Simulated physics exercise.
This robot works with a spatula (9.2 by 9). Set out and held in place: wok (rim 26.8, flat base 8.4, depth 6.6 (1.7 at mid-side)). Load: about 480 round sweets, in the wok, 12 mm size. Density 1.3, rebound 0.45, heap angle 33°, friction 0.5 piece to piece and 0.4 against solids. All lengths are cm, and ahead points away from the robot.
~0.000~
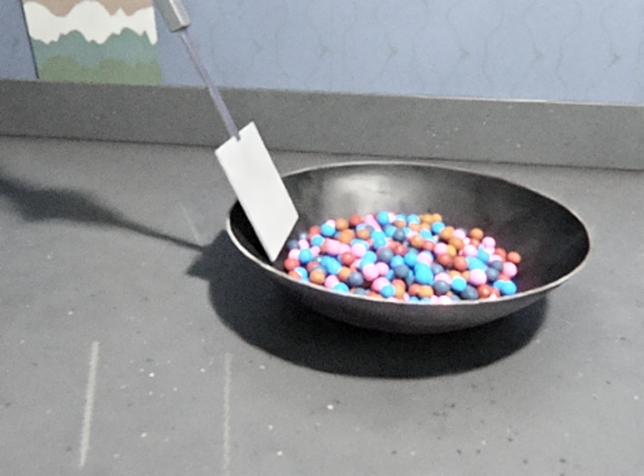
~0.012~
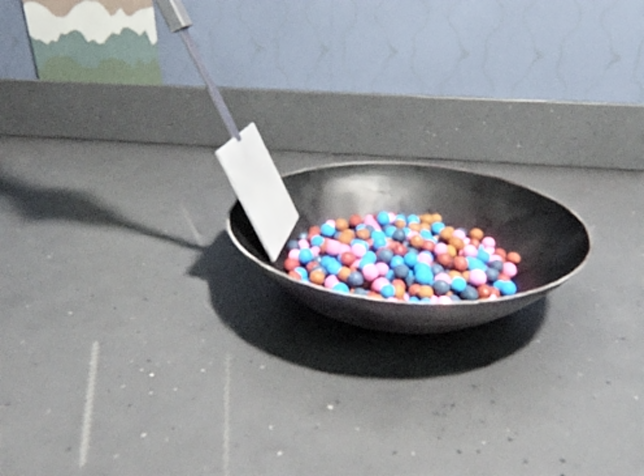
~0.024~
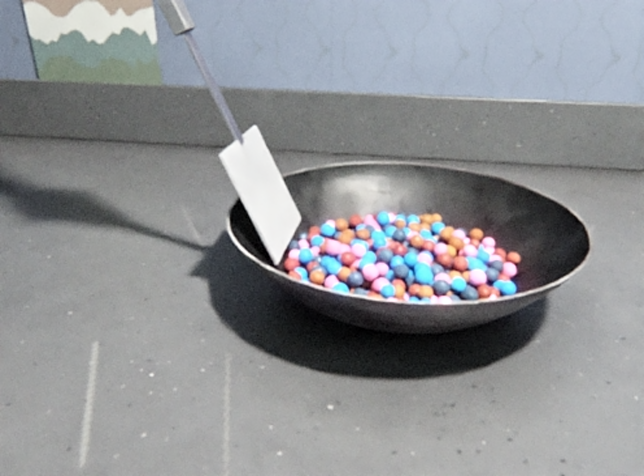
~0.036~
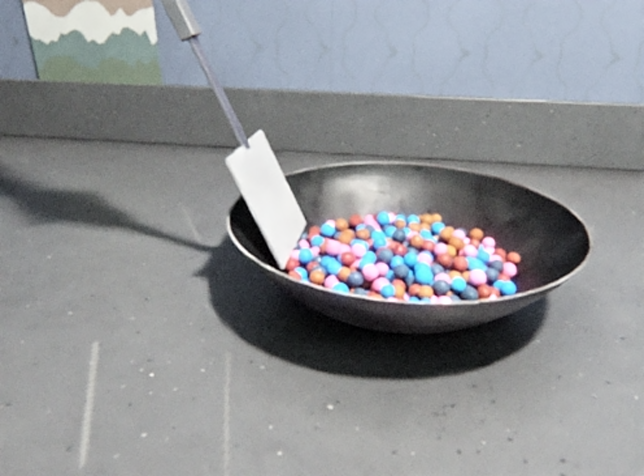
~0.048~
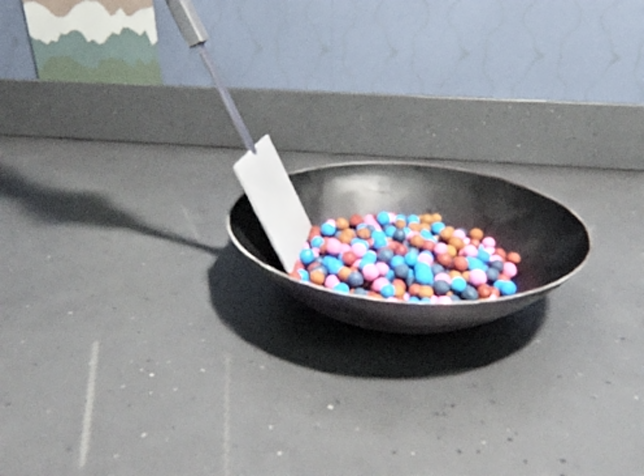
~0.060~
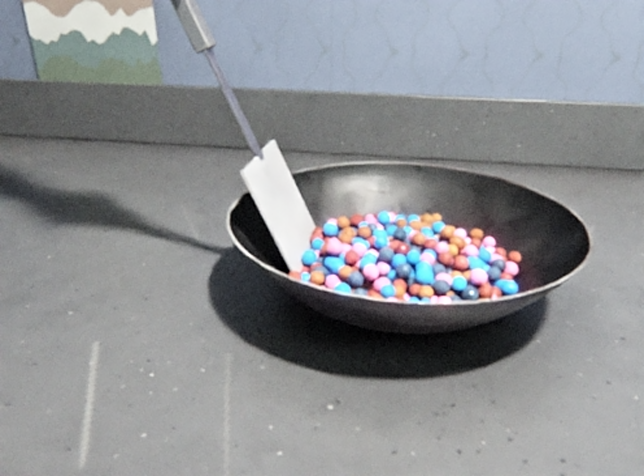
A wide dark wok of small round sweets in blue, pink, orange and dark grey rests on a speckled grey worktop, seen from slightly above against a bluish wall with a camouflage-patterned panel at upper left. A white spatula on a thin metal handle leans in over the wok's left rim. It slides slowly down and right, nudging the nearest sweets slightly, while the camera stays still.
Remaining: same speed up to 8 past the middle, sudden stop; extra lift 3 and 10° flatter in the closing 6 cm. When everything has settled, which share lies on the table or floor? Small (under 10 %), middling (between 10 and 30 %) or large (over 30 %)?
Share on the table or floor: Middling (between 10 and 30 %).
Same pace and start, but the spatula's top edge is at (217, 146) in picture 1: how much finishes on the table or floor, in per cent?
Some 10 per cent.
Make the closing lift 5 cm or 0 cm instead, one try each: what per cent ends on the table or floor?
About 20 and 15 per cent.
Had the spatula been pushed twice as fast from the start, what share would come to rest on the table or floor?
It would be near 35 per cent.
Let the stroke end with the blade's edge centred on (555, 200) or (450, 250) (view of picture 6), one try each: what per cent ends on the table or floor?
About 40 and 0 per cent.
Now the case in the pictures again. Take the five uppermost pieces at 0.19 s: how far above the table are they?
About 6 cm.
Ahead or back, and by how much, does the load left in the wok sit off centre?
Some 4.5 cm ahead.
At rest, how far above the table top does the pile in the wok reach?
Some 8.0 cm.
After 0.19 s, sloping 65°, highest piece 6 above the table; 476 in the wok.
After 0.32 s, sloping 61°, highest piece 8 above the table; 474 in the wok, 2 on the blade or in flight.
After 0.59 s, sloping 55°, highest piece 8 above the table; 406 in the wok, 61 on the table or floor, 9 on the blade or in flight.
After 1.64 s, sloping 55°, highest piece 7 above the table; 405 in the wok, 71 on the table or floor.
At rest, 405 in the wok, 71 on the table or floor. That is 15 % on the table or floor.
